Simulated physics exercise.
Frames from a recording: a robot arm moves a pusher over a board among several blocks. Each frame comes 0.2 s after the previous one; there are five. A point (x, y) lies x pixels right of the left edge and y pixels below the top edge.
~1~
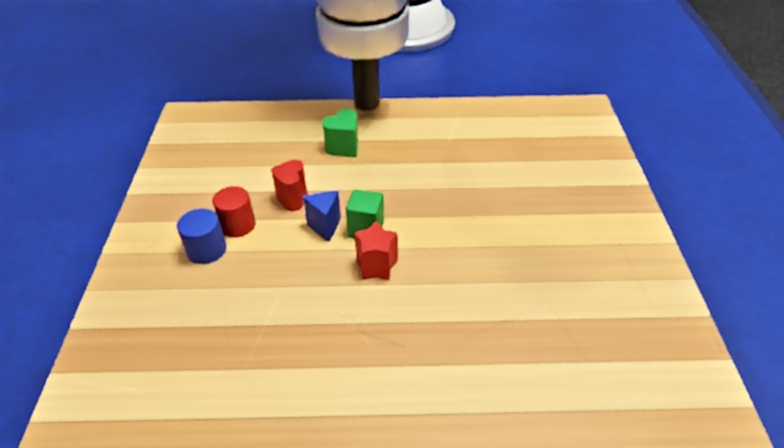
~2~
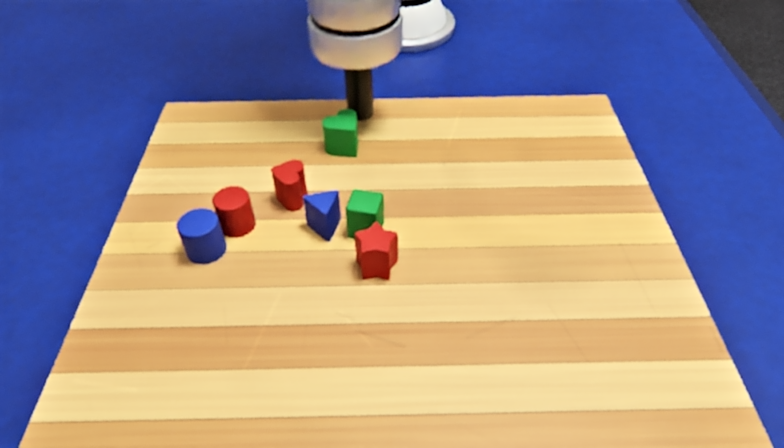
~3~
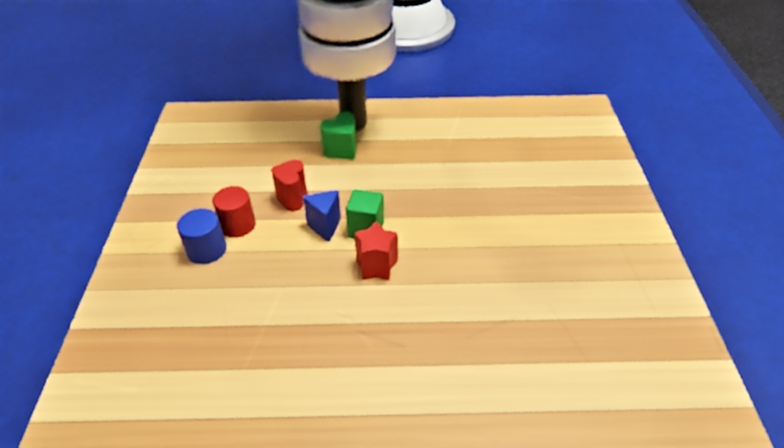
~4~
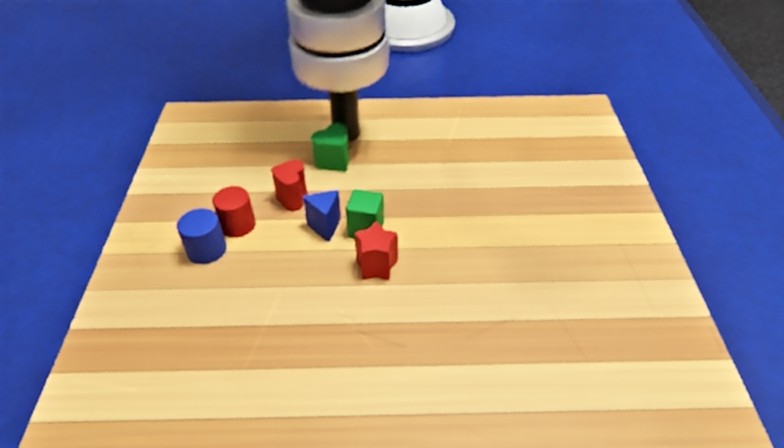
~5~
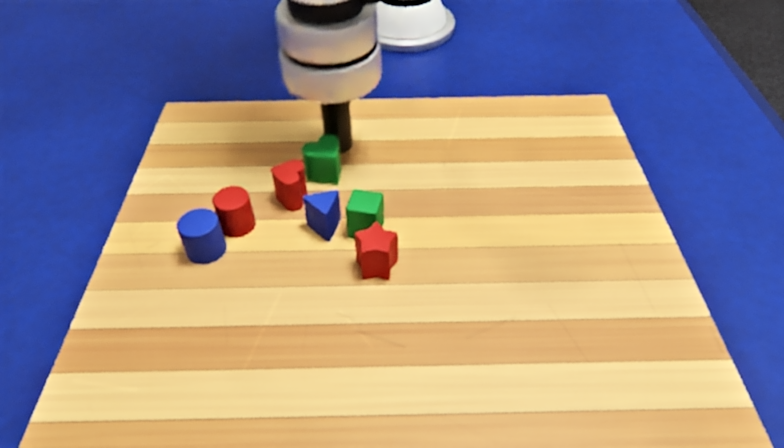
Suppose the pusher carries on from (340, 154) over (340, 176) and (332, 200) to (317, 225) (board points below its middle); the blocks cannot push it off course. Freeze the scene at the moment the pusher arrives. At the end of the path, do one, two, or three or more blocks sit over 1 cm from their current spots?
I'm going with three or more.
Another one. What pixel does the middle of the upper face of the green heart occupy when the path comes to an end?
In the picture, that point is around (285, 191).
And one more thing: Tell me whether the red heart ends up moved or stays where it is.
The red heart changes place.
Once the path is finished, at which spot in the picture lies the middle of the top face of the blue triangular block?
Answer: (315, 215).
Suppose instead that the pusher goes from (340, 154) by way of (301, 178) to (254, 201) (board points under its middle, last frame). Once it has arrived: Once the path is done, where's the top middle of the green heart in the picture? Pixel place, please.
So, by the moment the path ends, you'll find the top centre of the green heart at (299, 176).
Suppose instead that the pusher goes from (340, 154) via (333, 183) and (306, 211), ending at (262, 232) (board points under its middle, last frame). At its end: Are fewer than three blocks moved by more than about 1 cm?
Short answer: No.
On the path given first. One third of the way, pusher at (339, 169); red heart at (281, 174), turned 20° anticlockwise; green heart at (309, 163), turned 55° clockwise.
Two thirds of the way, pusher at (331, 193); red heart at (267, 176); green heart at (296, 177), turned 100° clockwise.
At the end, pusher at (316, 218); red heart at (262, 175), turned 30° clockwise; blue triangular block at (317, 216); green heart at (285, 191), turned 150° clockwise; green four-sided block not moved.
